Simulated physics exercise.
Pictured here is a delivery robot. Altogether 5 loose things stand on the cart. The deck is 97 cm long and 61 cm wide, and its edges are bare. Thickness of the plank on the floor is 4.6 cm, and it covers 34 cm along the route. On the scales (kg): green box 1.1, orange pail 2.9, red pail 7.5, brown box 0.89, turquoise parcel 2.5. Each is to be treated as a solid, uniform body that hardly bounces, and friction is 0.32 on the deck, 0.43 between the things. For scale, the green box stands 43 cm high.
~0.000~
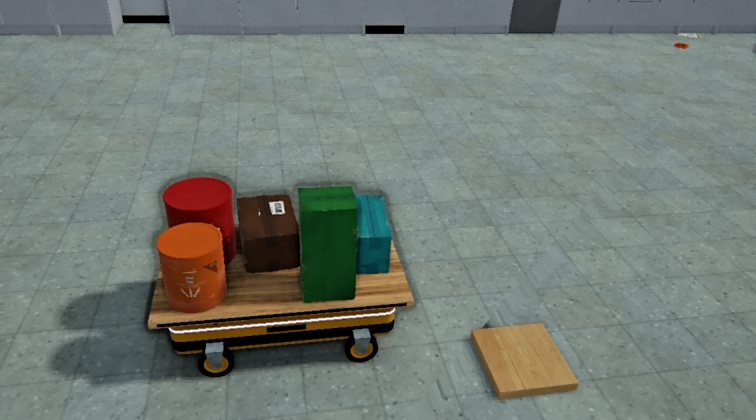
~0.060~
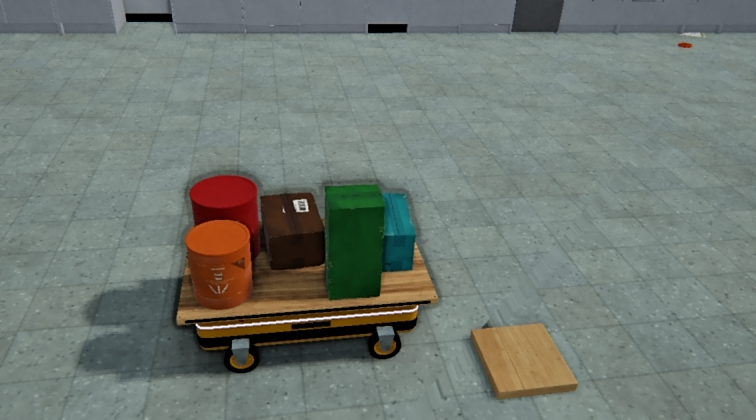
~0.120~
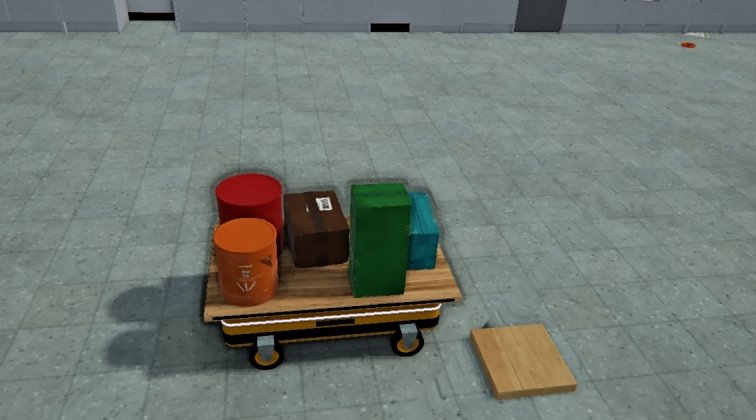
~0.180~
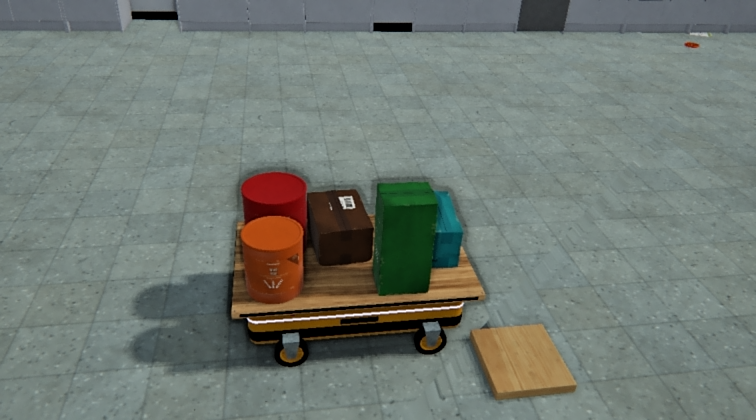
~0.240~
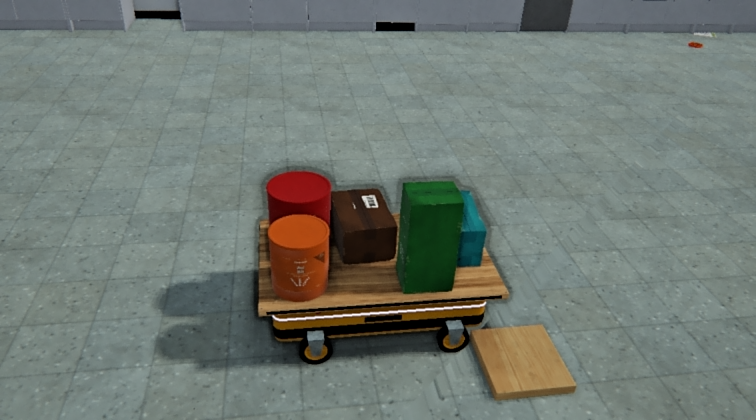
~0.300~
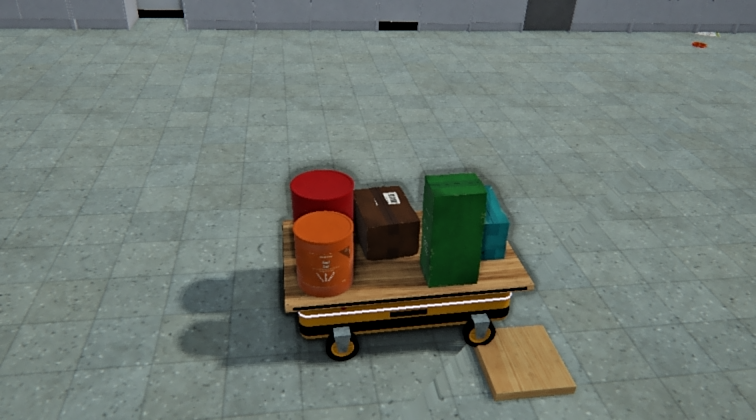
A low cart carrying an orange pail, a red pail, a brown box, a green box and a turquoise parcel rolled steadily right across a tiled floor, reaching a flat wooden plank.
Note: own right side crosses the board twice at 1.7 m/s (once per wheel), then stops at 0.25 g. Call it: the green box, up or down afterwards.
Down.
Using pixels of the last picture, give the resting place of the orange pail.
Close to pixel (734, 232) in the final view.
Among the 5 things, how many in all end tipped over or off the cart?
The count comes out at 1.
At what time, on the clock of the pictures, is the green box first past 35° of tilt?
Time: Roughly 0.7 s.
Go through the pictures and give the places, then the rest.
In the first frame, 0 cm covered; green box (327, 245); orange pail (194, 268).
In the second frame, 10 cm covered; brown box (292, 230); turquoise parcel (393, 231).
In the third frame, 20 cm covered; orange pail (247, 262); red pail (251, 220).
In the fourth frame, 31 cm covered; brown box (338, 226); turquoise parcel (437, 228).
In the fifth frame, 41 cm covered; orange pail (300, 258); red pail (300, 216).
In the sixth frame, 51 cm covered; green box (452, 231); brown box (384, 222).
Around 0.50 s, 85 cm covered; green box at 23° to upright near (514, 213); turquoise parcel at 13° to upright; orange pail shifted 2 cm.
Around 0.80 s, 136 cm covered; green box at 37° to upright near (616, 203); orange pail at 13° to upright; red pail at 12° to upright.
Around 1.20 s, 199 cm covered; green box at 41° to upright; brown box shifted 8 cm; orange pail shifted 4 cm.
Finally (2.1 s), on their side or leaning hard on the cart, green box; the other 4 still in place (within 10 cm).
